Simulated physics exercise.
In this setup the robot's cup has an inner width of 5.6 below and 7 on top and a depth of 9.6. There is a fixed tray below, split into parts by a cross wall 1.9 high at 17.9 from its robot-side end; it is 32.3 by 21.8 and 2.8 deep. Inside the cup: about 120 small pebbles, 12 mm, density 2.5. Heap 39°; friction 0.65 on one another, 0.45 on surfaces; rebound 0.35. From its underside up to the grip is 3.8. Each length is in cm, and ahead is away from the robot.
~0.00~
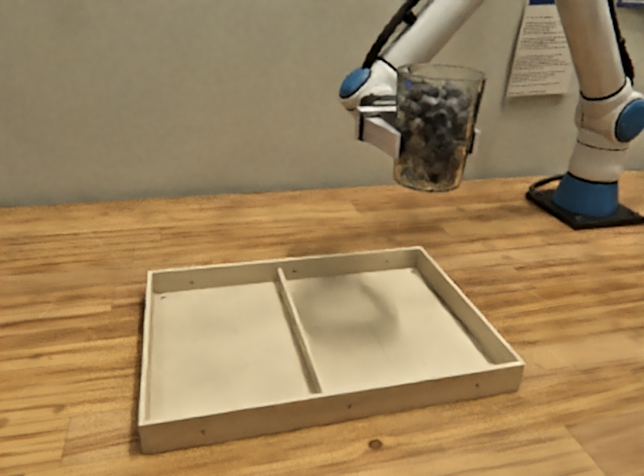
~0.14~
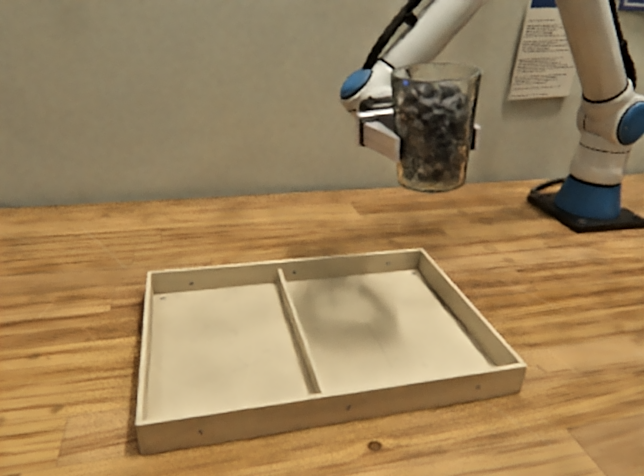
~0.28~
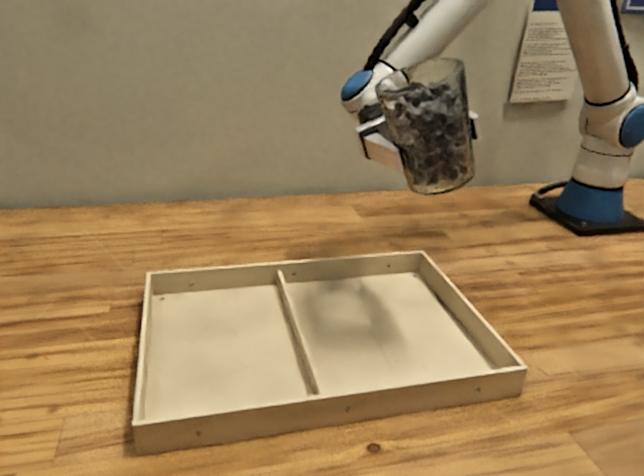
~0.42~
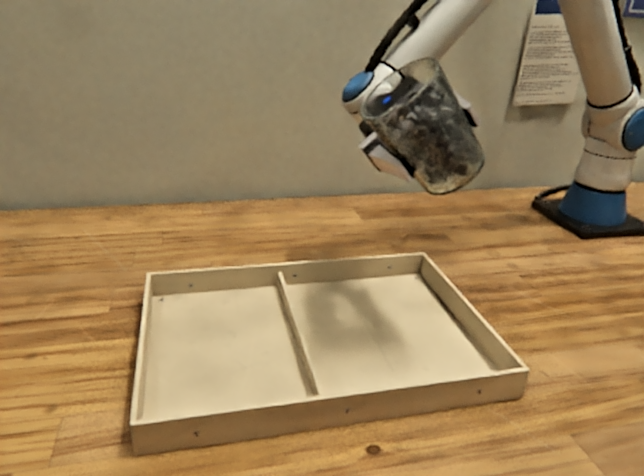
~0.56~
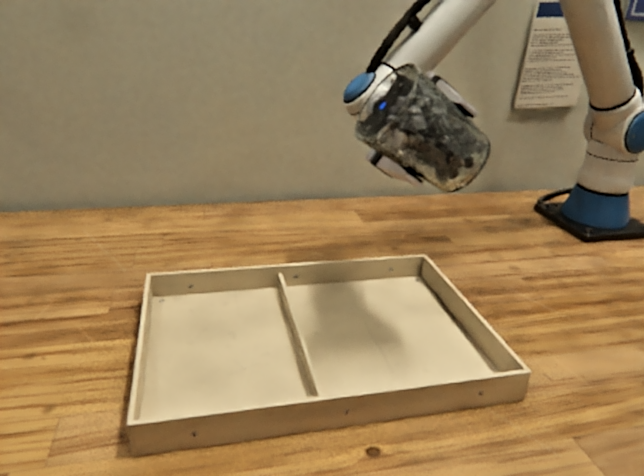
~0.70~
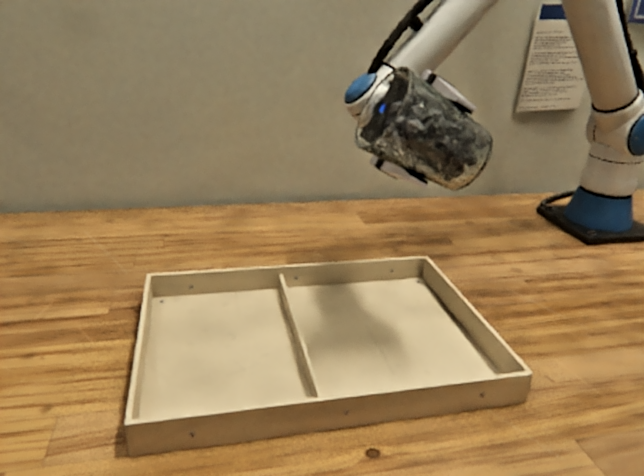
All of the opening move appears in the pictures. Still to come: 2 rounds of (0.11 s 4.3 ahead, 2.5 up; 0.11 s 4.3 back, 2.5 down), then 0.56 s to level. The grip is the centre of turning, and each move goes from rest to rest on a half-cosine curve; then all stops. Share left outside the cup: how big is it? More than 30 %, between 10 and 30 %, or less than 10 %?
More than 30 %.
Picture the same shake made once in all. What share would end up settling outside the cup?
Then about 45 per cent.
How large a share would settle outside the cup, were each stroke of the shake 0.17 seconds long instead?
It would be some 15 %.
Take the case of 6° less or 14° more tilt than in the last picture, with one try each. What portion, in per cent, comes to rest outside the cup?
Some 50 and 90 per cent.
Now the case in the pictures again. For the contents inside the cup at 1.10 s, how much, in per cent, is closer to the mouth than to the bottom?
Around 90 per cent of it.
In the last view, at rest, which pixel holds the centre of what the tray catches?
Centre estimate: Around (267, 342).
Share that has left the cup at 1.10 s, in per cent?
Roughly 45 per cent by then.
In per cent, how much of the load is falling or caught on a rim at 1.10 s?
Around 3 percent of the load.
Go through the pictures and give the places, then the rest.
The first picture shows the cup middle at (434, 130), level; upper third of the load around (436, 107), from x 405 to 465, top at y 95; 124 in the cup.
The second picture shows the cup middle at (433, 130), tilted 6° forward; upper third of the load around (434, 108), from x 405 to 465, top at y 90.
The third picture shows the cup middle at (431, 131), tilted 21° forward; upper third of the load around (433, 111), from x 395 to 465, top at y 90.
The fourth picture shows the cup middle at (428, 133), tilted 41° forward; upper third of the load around (428, 115), from x 390 to 470, top at y 90.
The fifth picture shows the cup middle at (427, 135), tilted 56° forward; upper third of the load around (423, 119), from x 380 to 475, top at y 95.
The sixth picture shows the cup middle at (427, 136), tilted 62° forward; upper third of the load around (424, 120), from x 380 to 480, top at y 95; 124 in the cup.
After 1.10 s, tilted 62° forward, highest piece 24 above the table; 68 in the cup, 35 in the far-side part, 17 in the robot-side part, 4 in flight or on a rim.
After 1.50 s, tilted 18° forward, highest piece 24 above the table; 48 in the cup, 47 in the far-side part, 29 in the robot-side part.
After 1.90 s, level, highest piece 22 above the table; 48 in the cup, 47 in the far-side part, 29 in the robot-side part.
After 2.95 s, level, highest piece 22 above the table; 48 in the cup, 47 in the far-side part, 29 in the robot-side part.
In the end, 48 in the cup, 47 in the far-side part, 29 in the robot-side part. That is 61 % outside the cup.
